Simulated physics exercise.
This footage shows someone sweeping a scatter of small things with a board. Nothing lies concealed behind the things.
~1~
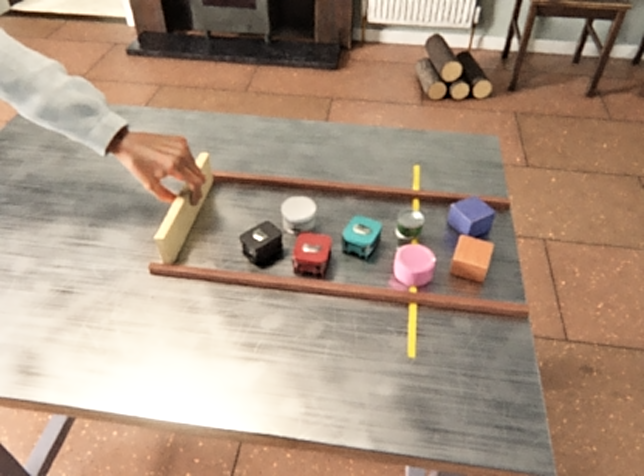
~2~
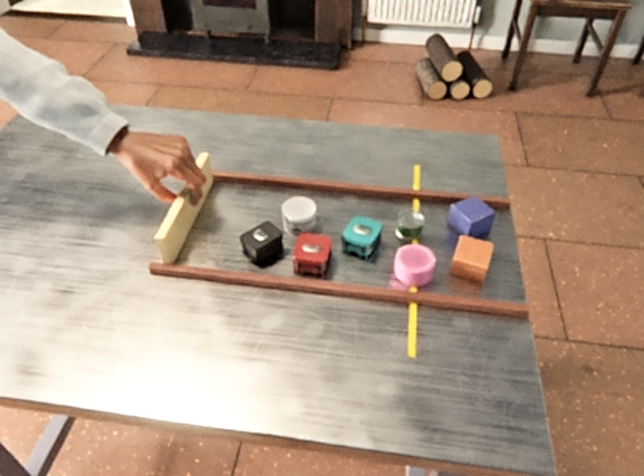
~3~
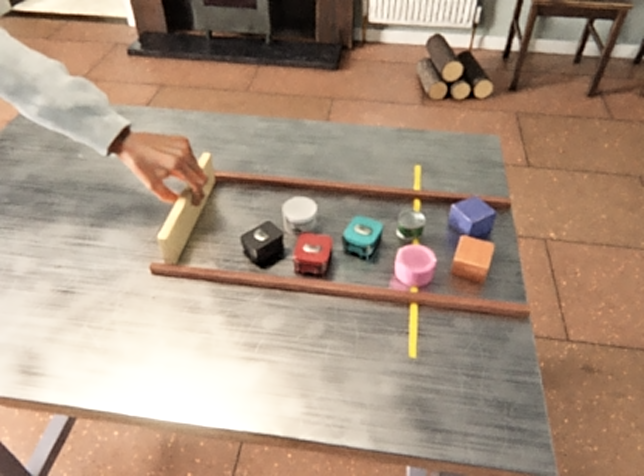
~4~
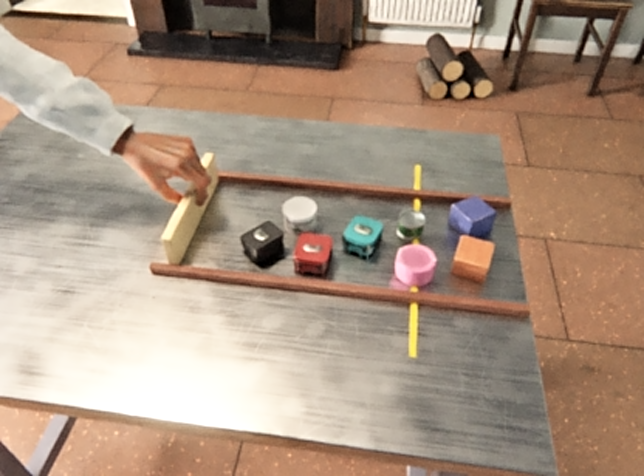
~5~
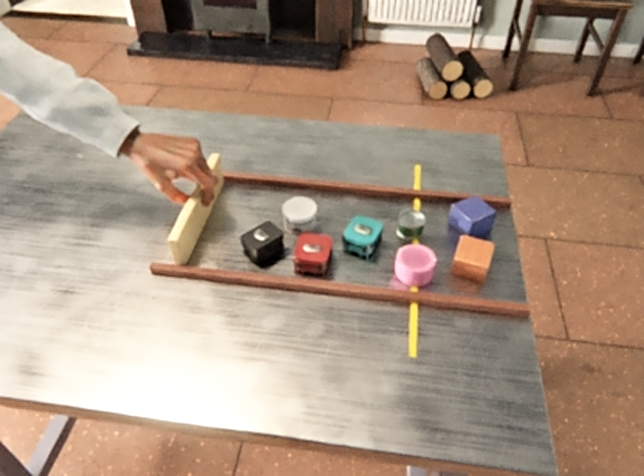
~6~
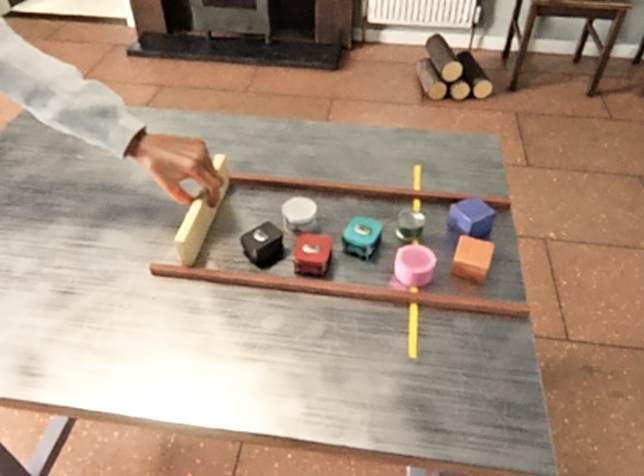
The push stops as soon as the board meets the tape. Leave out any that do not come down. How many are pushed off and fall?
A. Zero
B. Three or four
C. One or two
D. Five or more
(A) Zero.
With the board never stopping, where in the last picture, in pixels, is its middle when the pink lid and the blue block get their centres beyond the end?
Its middle is about (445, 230) and about (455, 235).
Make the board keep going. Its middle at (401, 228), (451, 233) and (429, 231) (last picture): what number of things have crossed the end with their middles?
Going through the three positions, you'd get 0, 2 and 0.
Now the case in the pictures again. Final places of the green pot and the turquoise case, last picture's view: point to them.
(458, 223), and the other (462, 249).
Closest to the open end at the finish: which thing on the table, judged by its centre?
That would be the orange block.
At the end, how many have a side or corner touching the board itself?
It's 2.
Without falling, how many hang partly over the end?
Overhanging ones - 1.
A little later, none off yet; blue block at rest near (472, 218); orange block at rest near (473, 259); pink lid at rest near (415, 266).
Next, none off yet; blue block at rest near (472, 218); orange block at rest near (473, 259); pink lid shifted a little near (432, 267).
When it is over, the number that fall off is zero.
